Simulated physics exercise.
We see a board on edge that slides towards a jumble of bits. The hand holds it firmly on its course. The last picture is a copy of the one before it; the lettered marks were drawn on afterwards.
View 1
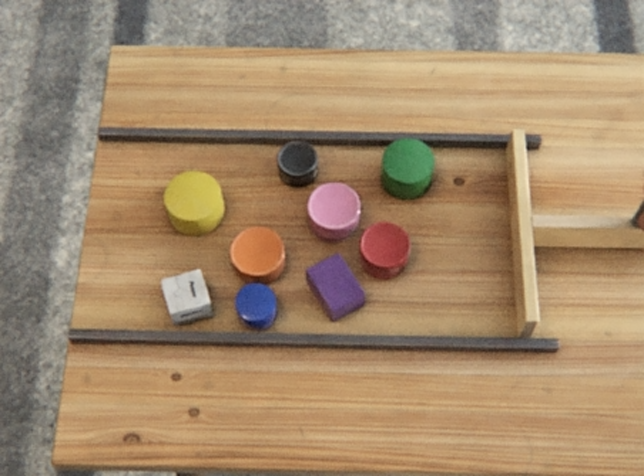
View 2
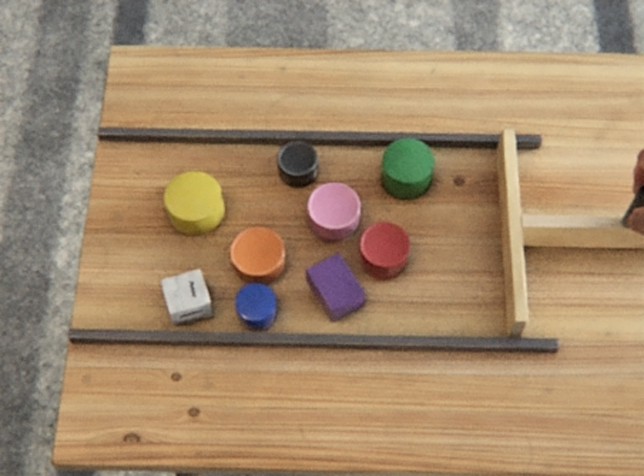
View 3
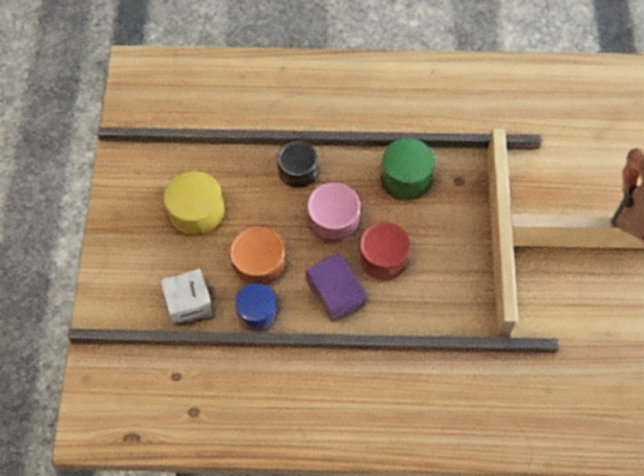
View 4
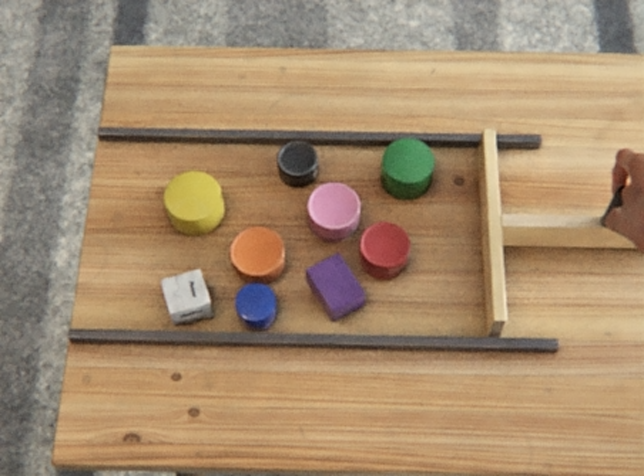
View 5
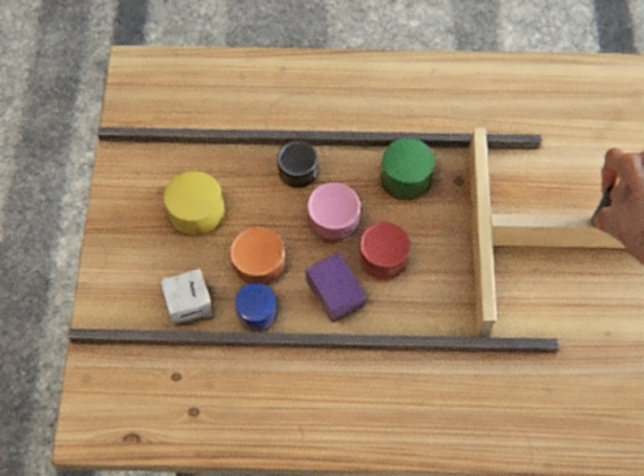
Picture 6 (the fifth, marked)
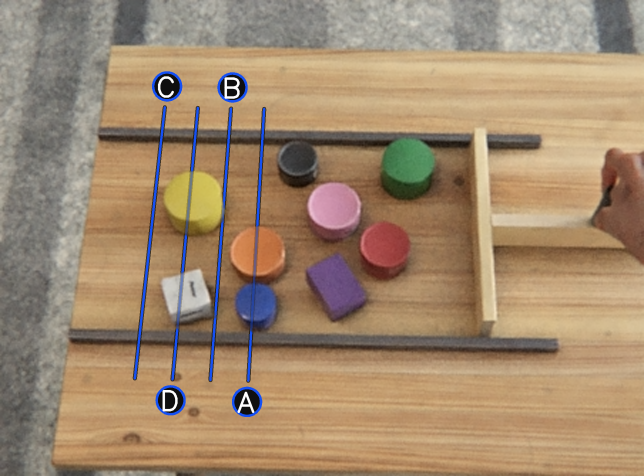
Wooden board on edge sliding slowly left between two dark rails, pushed by a hand, with colourful round pieces and blocks lying still.
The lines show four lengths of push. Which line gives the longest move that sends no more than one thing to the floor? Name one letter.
The farthest such stop is D.
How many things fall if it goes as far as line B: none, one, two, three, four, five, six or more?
By then, none.
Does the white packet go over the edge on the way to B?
No.
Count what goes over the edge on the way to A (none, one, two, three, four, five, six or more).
In all, none.
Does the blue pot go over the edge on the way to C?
Yes.
On the copy, A at (257, 236); B at (221, 235); C at (151, 234); D at (186, 235).
On D. First, board (376, 218); green tin (343, 167); purple block (324, 296).
Then, board (268, 216); white packet (148, 294); yellow tin (185, 203).
Finally, board (187, 214); white packet (79, 278); yellow tin (113, 192); none fallen.
By contrast, A is within the limit but short; B is within the limit but short; C drops five.
